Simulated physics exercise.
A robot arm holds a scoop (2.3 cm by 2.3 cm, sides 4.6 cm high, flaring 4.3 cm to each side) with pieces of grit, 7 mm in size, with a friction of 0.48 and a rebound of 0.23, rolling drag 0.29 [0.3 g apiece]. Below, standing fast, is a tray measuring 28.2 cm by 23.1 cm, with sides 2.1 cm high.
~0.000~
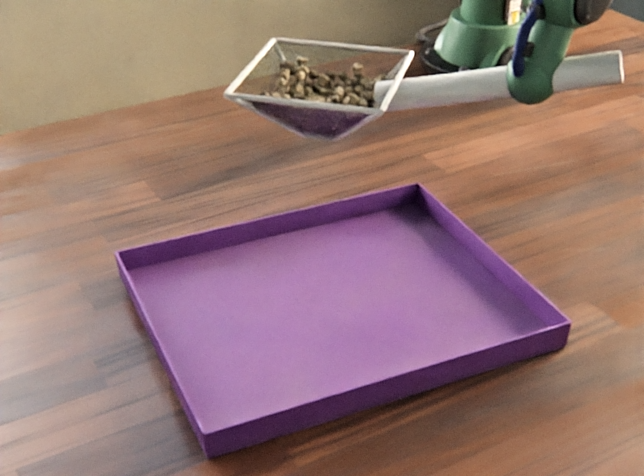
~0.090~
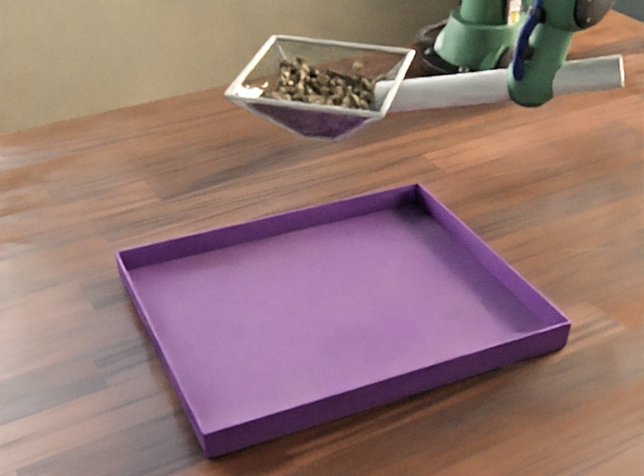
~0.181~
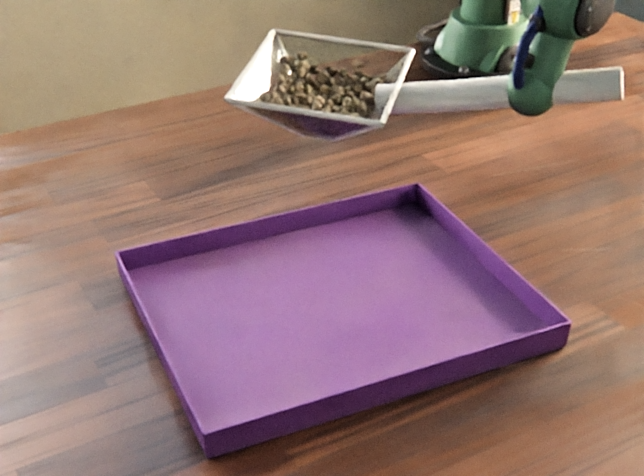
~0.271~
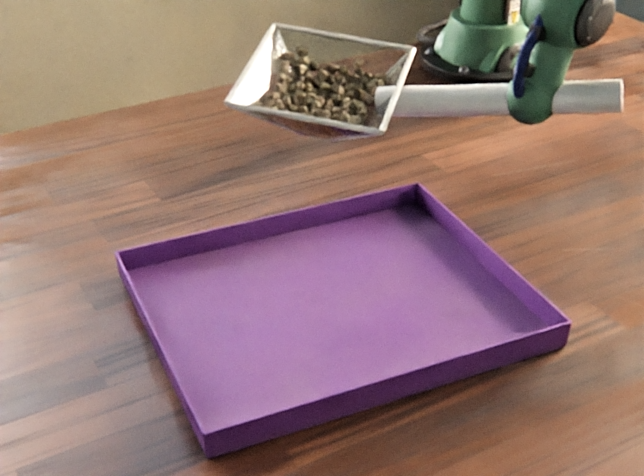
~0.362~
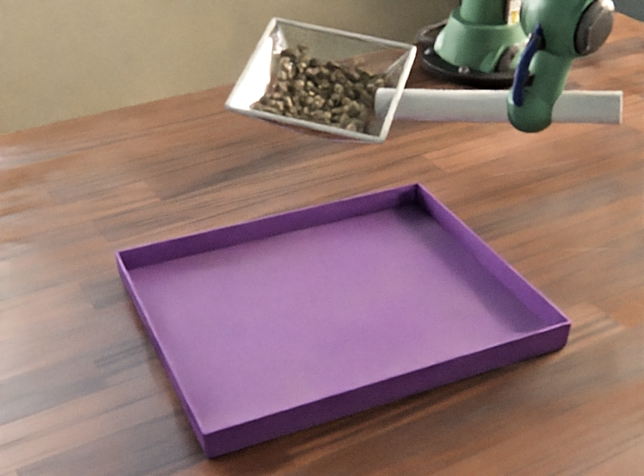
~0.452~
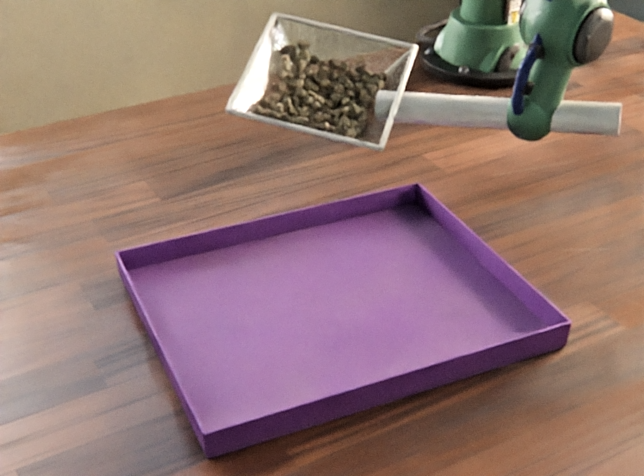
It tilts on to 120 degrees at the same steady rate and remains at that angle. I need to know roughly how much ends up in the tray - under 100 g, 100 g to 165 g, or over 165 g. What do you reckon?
Bottom band.
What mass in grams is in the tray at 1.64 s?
About 50 grams.
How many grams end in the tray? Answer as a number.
Some 60 g.
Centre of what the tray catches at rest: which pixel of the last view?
Near pixel (375, 335).
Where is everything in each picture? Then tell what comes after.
The first frame shows scoop at (304, 107); tilt 0 degrees; top of the load at (303, 71); tray at (331, 285).
The second frame shows scoop at (304, 109); tilt 2 degrees; top of the load at (303, 70).
The third frame shows scoop at (305, 115); tilt 6 degrees; low side front; top of the load at (303, 66).
The fourth frame shows scoop at (305, 120); tilt 11 degrees; low side front; top of the load at (292, 62).
The fifth frame shows scoop at (305, 125); tilt 15 degrees; low side front; top of the load at (292, 59).
The sixth frame shows scoop at (305, 130); tilt 20 degrees; low side front; top of the load at (293, 56); tray at (331, 285). It turns about 50 degrees a second.
Then, at 1.10 s, tilt 53 degrees; 0 g in the tray, scoop holds 100 %.
After 1.64 s, tilt 81 degrees; 46 g in the tray, scoop holds 10 %.
After 2.14 s, tilt 106 degrees; 62 g in the tray, scoop holds 0 %.
Then, at 2.62 s, tilt 120 degrees; 62 g in the tray, scoop holds 0 %.
At rest (2.9 s), 62 g in the tray, scoop holds 0 %.
